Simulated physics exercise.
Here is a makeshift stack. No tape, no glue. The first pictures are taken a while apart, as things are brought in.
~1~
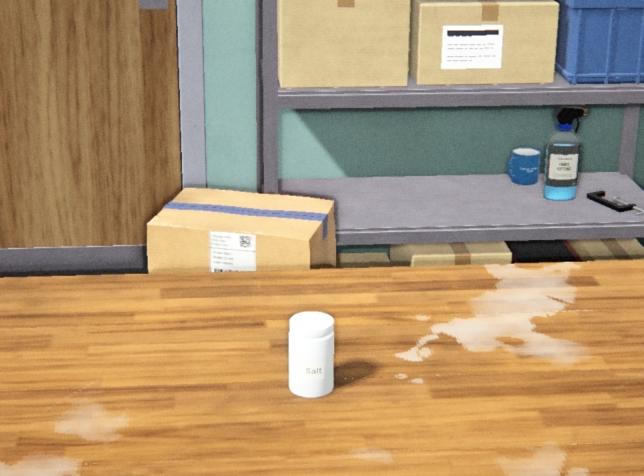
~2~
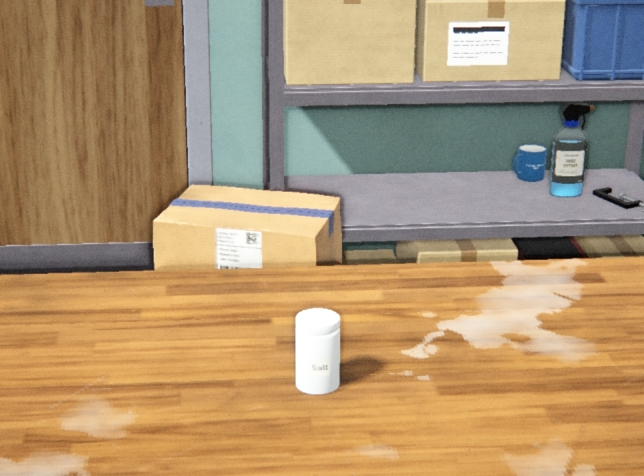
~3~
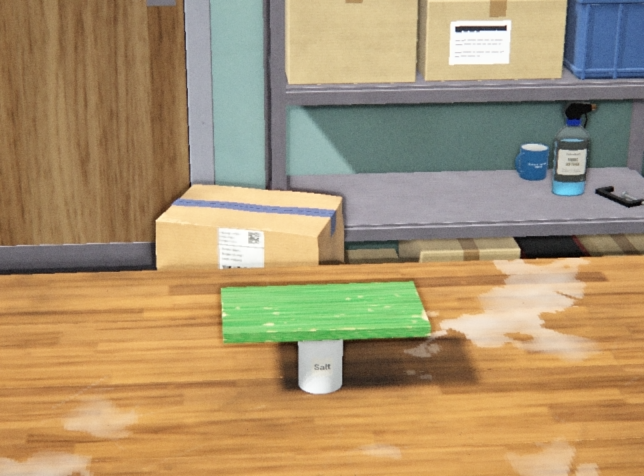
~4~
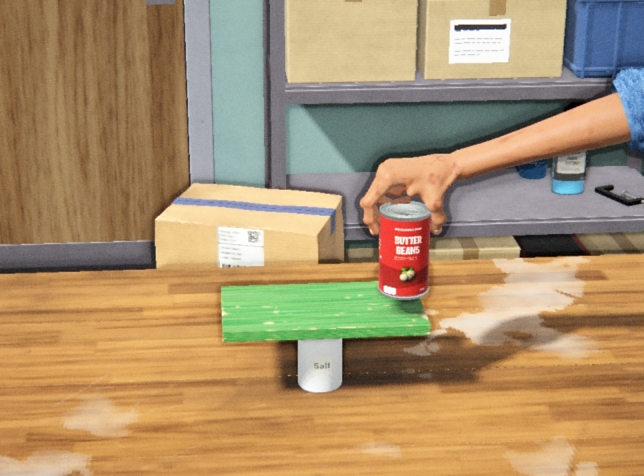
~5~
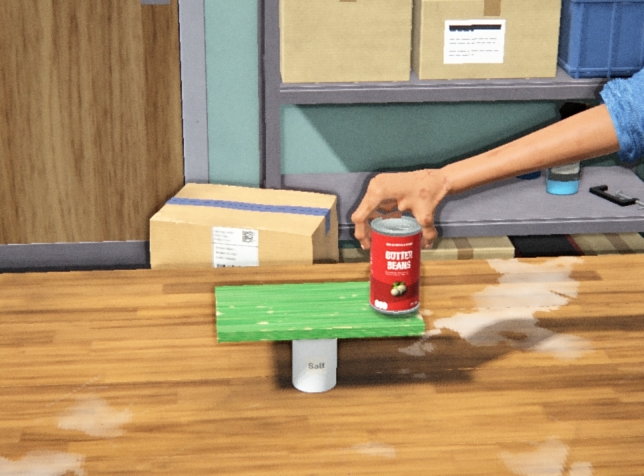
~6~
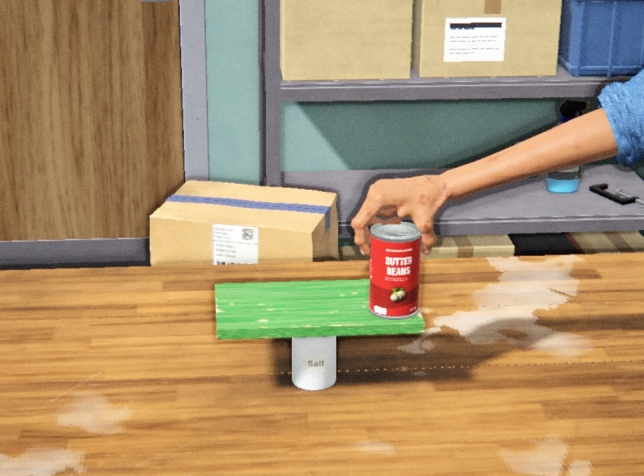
A white salt container stands on a worn wooden tabletop, seen from slightly above, with a brown door, a taped cardboard box and grey shelves holding boxes, a blue mug and a spray bottle behind. A green board appears across the container's top as the view shifts slightly. From the right, a blue-sleeved arm lowers a red tin of butter beans onto the board's right end, keeping hold.
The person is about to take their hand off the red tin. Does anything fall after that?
Here the stack gives way.
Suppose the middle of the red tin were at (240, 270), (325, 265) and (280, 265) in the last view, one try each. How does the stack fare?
First try: It loses its balance; second try: It holds; third try: It keeps its balance.
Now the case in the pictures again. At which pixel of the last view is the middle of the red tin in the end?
Around (534, 392).
Then, 0.40 s on from there, red tin now fallen; green board turned 52° from how it was put.
Then, 0.50 s on from there, green board turned 55° from how it was put.
Then, 0.60 s on from there, green board turned 37° from how it was put; white jar shifted a little.
Then, 0.80 s on from there, green board now fallen; white jar shifted about its own width.
In the end, fallen, green board and red tin; moved from the start, white jar. At the end, from the last picture's camera, red tin near (534, 392). The stack loses its balance.
